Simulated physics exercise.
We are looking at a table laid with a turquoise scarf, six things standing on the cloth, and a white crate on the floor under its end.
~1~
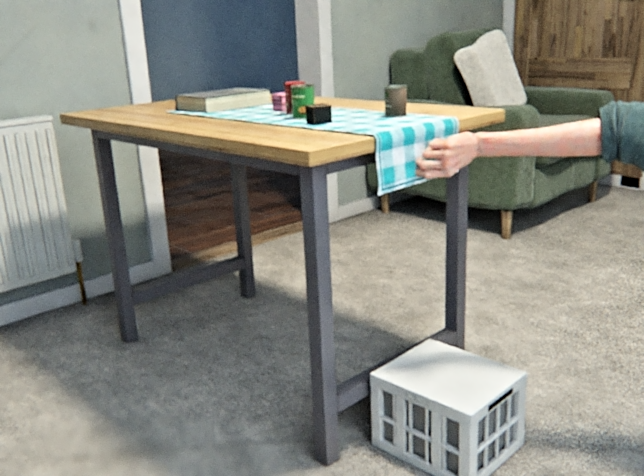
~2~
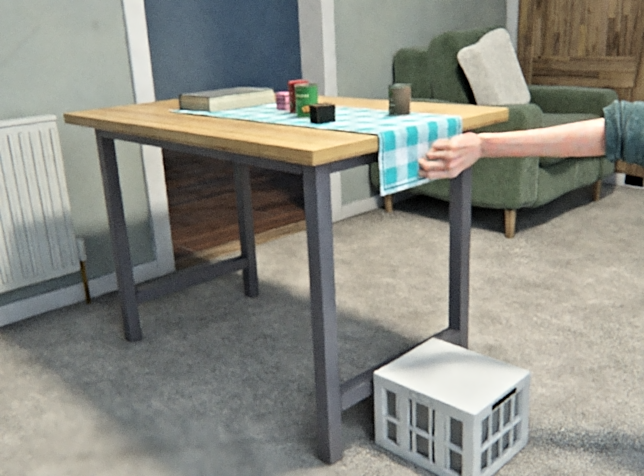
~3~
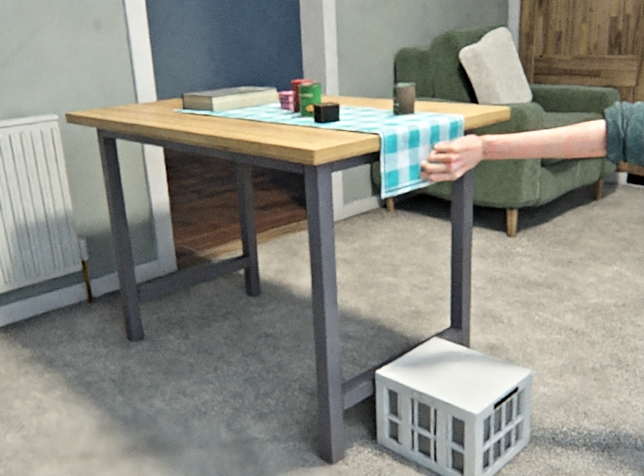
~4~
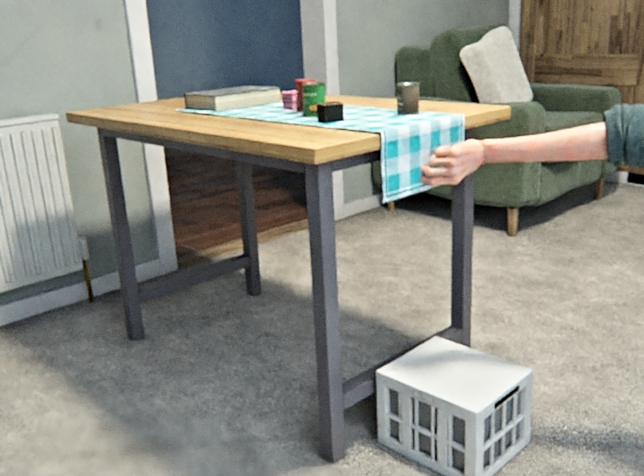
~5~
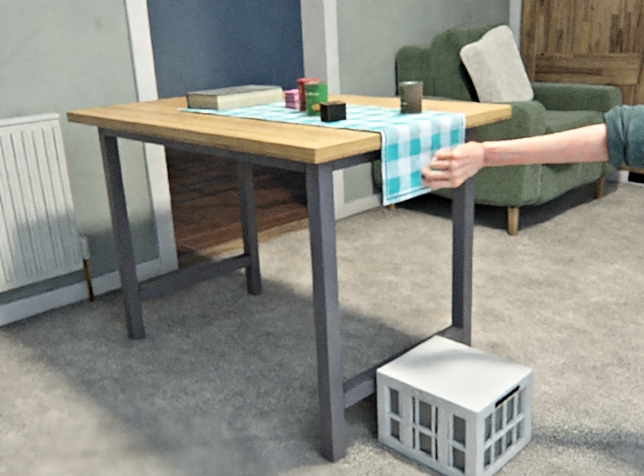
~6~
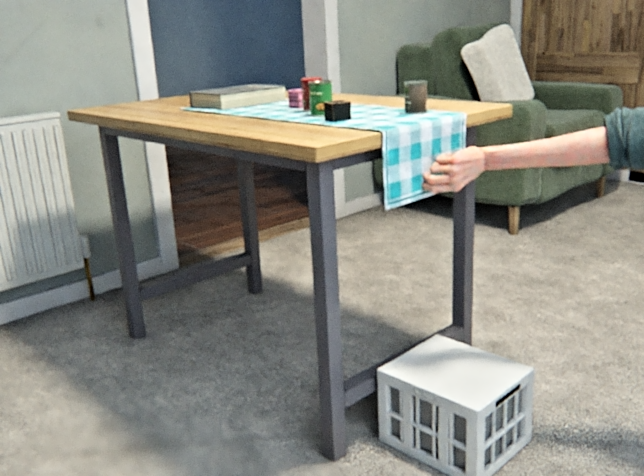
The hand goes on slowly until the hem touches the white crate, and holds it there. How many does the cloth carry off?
The count of fallen things is four.
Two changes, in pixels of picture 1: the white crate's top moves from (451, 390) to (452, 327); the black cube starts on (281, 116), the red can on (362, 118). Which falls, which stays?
The black cube remains up; the red can is carried off.
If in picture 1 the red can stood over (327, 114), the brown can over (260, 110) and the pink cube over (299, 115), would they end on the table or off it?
The red can drops off, the brown can keeps its place on top, the pink cube is carried off.
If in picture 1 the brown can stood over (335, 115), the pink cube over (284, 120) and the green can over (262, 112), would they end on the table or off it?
The brown can falls; the pink cube drops off; the green can does not fall.
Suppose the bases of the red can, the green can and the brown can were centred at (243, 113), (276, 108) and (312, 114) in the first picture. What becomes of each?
The red can does not fall, the green can stays on, the brown can is carried off.
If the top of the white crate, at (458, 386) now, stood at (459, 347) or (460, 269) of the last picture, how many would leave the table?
It would be 3 and 1.
Soon after, hem near (429, 267); brown can gone.
Then, hem near (431, 325); brown can, black cube and green can gone.
Further on, hem on the crate; brown can, black cube, green can and red can gone.
At rest, hem on the crate; brown can, black cube, green can and red can gone. It carries off four.
